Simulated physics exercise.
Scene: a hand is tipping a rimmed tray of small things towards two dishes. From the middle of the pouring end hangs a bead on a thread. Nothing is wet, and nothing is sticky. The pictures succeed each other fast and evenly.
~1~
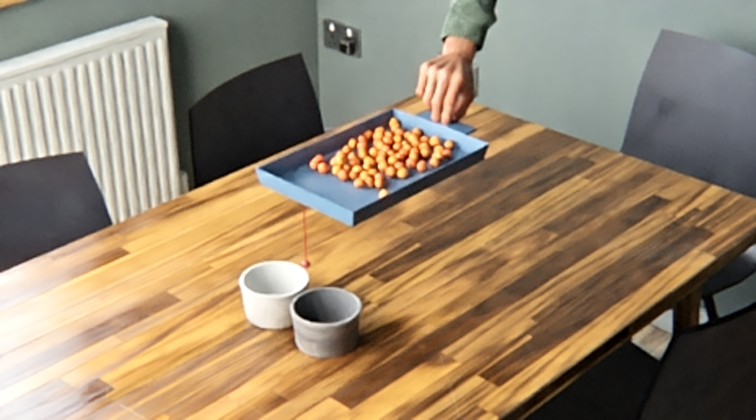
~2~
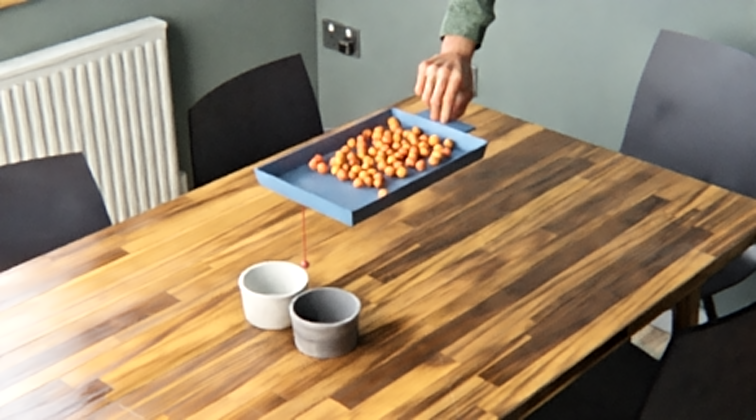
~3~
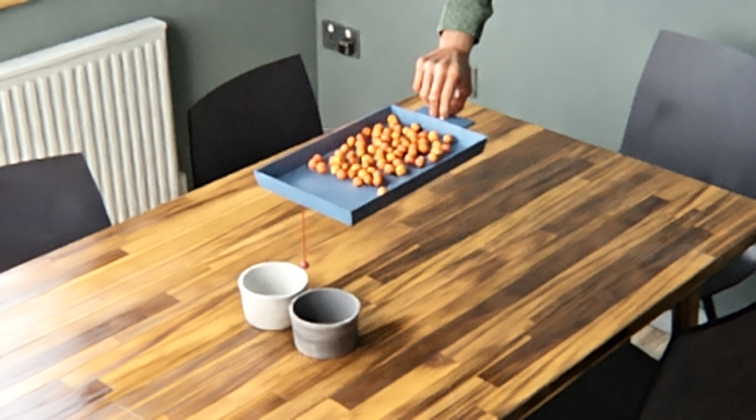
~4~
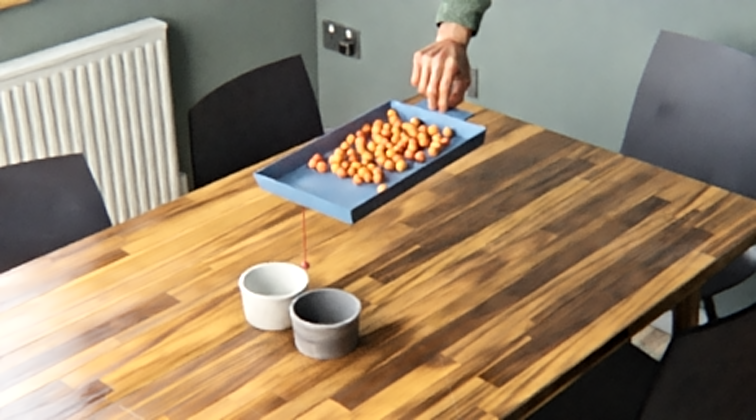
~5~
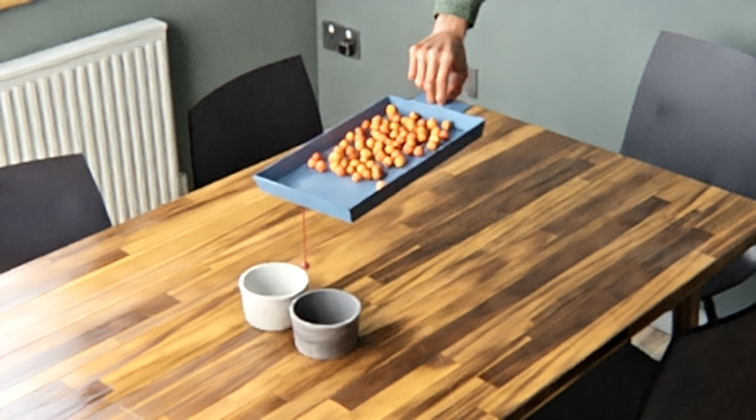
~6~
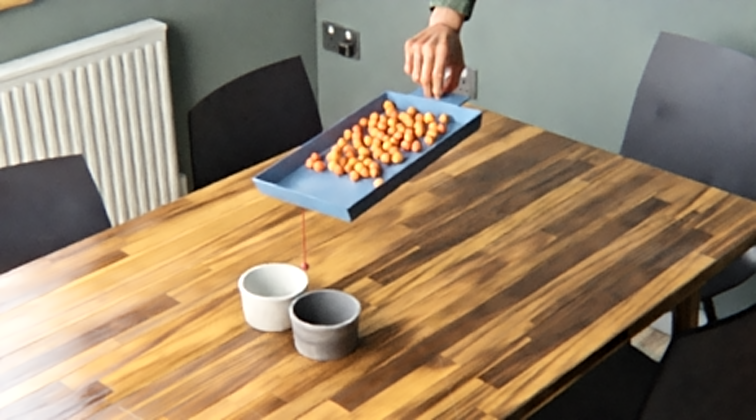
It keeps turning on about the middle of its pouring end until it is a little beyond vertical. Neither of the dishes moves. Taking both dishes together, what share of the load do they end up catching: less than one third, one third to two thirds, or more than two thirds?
They catch less than one third.
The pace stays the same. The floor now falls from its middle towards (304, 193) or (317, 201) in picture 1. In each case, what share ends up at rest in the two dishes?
About 30 and 50 percent.
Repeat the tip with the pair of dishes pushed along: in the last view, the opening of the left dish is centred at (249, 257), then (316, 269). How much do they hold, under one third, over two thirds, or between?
Beyond two thirds; under a third.
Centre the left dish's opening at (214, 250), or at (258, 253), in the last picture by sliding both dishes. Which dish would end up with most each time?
The one on the right side first, then the one on the left side.
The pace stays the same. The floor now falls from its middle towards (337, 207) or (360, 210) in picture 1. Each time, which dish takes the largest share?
First it's the dish to the right, then it's the dish to the right.
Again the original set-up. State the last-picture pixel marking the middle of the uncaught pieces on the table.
Near (242, 282).
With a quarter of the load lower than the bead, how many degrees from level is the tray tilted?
Approx. reading: About 95°.
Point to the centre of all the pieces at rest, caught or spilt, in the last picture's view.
It settles centred around (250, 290).
Shortly afterwards, tray tipped steeply; all but a few on the tray; only a few outside both.
Next, tray tipped right over; near two thirds on the tray; only a few in the left dish; a little outside both; near a quarter in the air.
Some moments later, tray tipped past a quarter turn; near a quarter in the left dish; the bulk outside both.
In the end, tray tipped past a quarter turn; none at all in the right dish; near a quarter in the left dish; the bulk outside both.
